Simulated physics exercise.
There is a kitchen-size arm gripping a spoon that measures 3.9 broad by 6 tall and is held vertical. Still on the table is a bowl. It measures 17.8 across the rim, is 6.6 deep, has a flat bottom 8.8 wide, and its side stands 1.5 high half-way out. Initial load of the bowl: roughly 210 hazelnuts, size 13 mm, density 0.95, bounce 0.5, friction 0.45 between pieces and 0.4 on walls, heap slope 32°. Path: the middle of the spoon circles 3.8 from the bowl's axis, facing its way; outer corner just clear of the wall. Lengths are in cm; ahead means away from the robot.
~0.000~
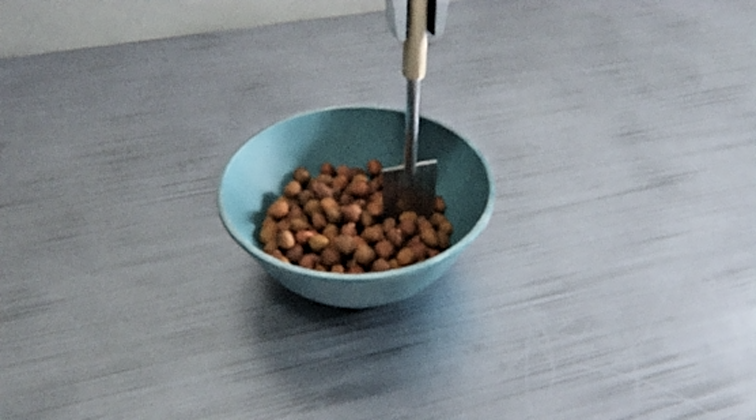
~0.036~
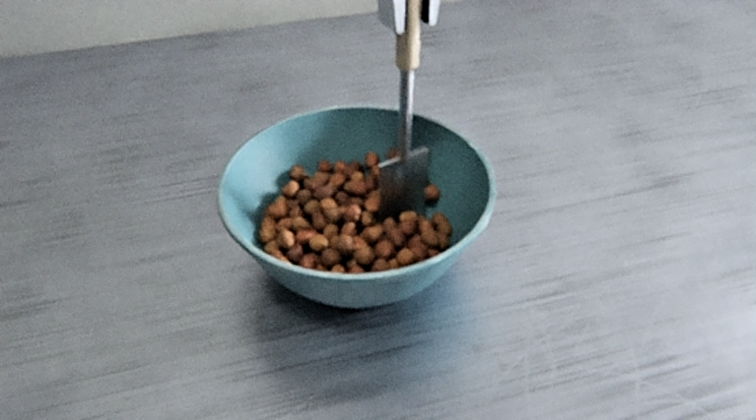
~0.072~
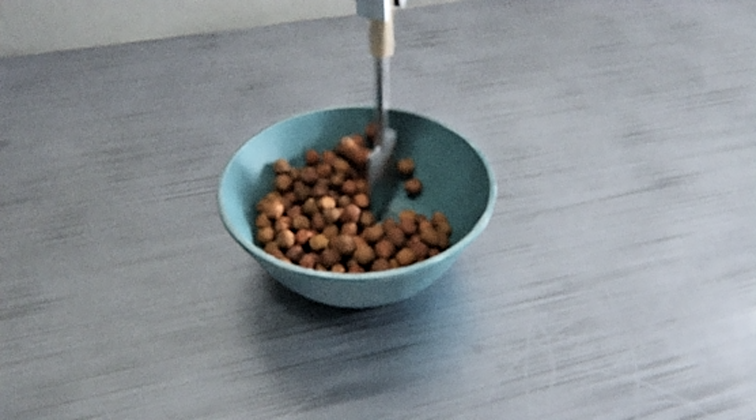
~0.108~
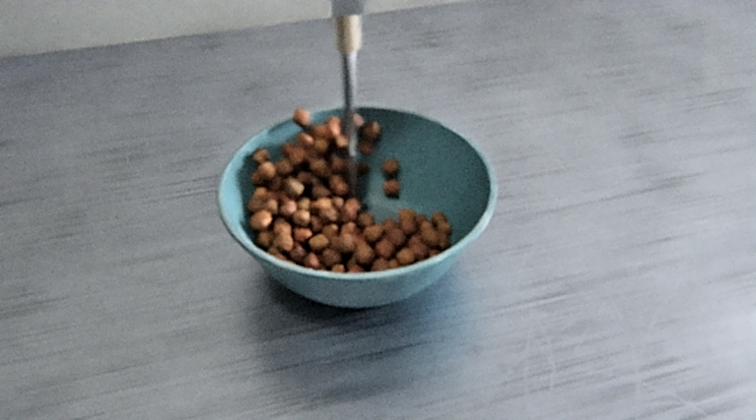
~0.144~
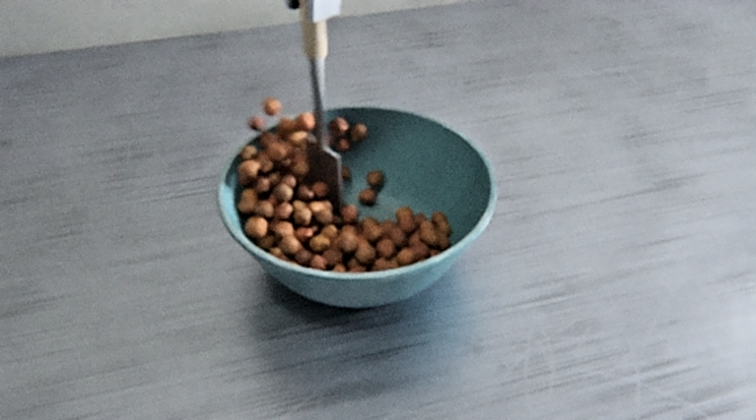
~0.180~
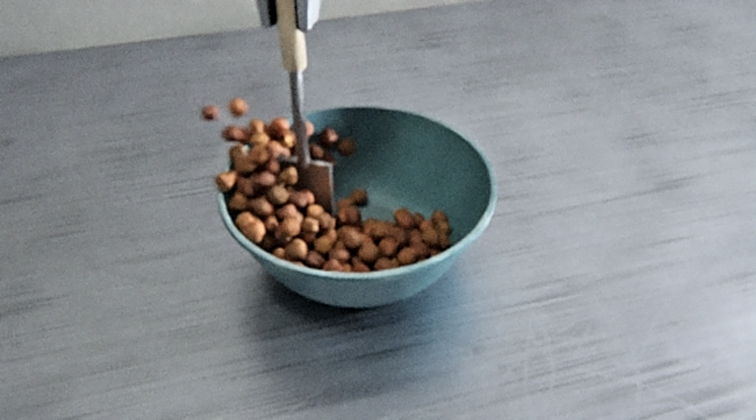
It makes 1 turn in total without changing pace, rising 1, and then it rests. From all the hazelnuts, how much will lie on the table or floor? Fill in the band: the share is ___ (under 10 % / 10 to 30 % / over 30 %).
The share is 10 to 30 %.
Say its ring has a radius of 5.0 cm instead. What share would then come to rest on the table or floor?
It would come to about 15 per cent.
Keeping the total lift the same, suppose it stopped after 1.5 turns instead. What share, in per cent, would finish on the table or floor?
I'd expect around 20 per cent.
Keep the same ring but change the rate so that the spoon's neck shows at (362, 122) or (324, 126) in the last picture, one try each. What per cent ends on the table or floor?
About 0 and 10 %.
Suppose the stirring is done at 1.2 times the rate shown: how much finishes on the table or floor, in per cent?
I'd put it near 25 %.
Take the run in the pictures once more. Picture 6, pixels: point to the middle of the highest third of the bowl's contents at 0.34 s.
Close to pixel (433, 223).
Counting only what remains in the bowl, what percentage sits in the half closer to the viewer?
Around 40 percent of it.
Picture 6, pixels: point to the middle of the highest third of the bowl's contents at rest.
Looks like roughly (374, 186) to me.
By 0.26 s, 226° round, highest piece 9 above the table; 193 in the bowl, 16 in flight or on the tool.
By 0.34 s, 303° round, highest piece 9 above the table; 180 in the bowl, 12 on the table or floor, 17 in flight or on the tool.
By 0.58 s, 0° round, highest piece 5 above the table; 170 in the bowl, 38 on the table or floor, 1 in flight or on the tool.
By 1.28 s, 0° round, highest piece 5 above the table; 170 in the bowl, 39 on the table or floor.
Final count, 170 in the bowl, 39 on the table or floor. That is 19 % on the table or floor.
